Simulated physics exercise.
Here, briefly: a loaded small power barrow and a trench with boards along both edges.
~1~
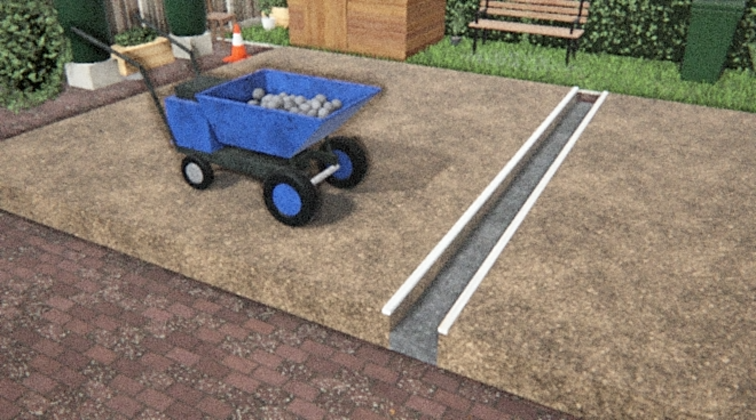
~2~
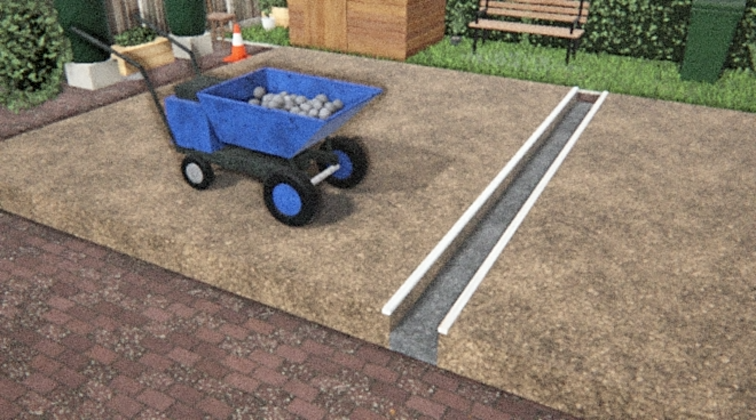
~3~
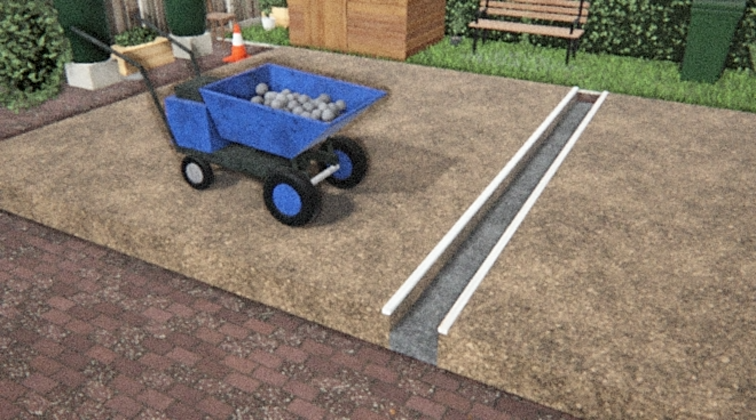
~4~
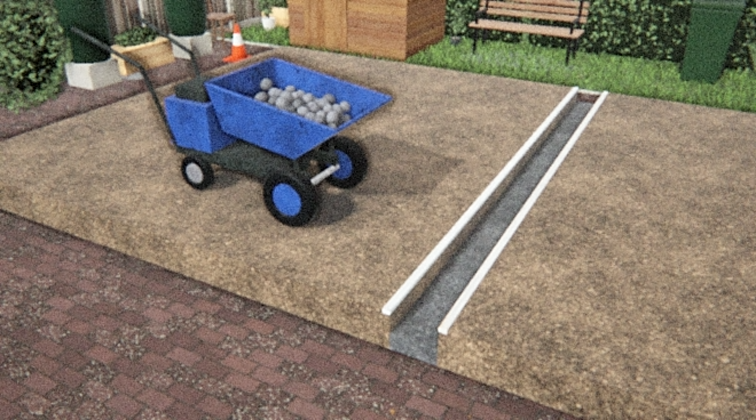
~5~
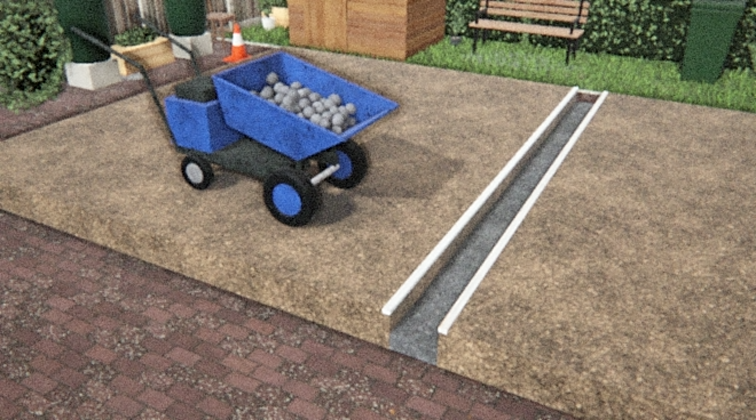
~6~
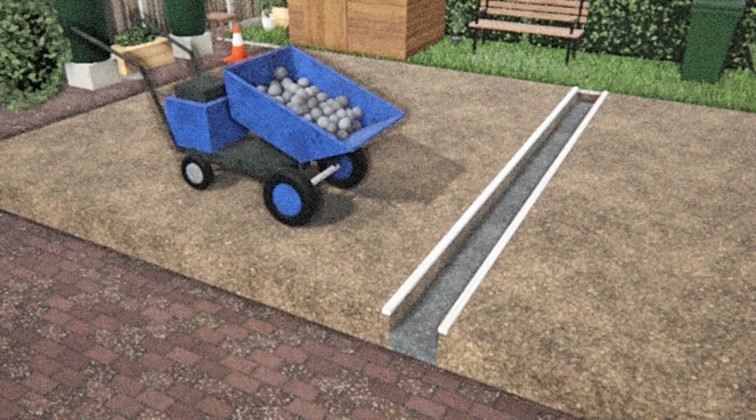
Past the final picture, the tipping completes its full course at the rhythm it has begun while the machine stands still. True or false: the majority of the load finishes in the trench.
False.
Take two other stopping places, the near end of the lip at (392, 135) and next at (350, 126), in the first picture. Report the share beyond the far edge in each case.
20 and 0 percent, in that order.
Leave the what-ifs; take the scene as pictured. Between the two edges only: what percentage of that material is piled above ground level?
I'd say around 0 percent.
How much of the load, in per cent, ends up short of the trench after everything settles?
Roughly 45 percent.
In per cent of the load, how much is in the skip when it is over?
That comes to about 35 per cent or so.
Soon after the last picture, skip tipped steeply; all in the skip.
A little later, skip tipped right over; most in the skip; about a quarter short of the trench; a stray few falling.
Later still, skip tipped right over; about a third in the skip; about half short of the trench; about a quarter in or heaped over the trench.
At rest, skip tipped right over; about a third in the skip; about half short of the trench; about a quarter in or heaped over the trench; none beyond it.
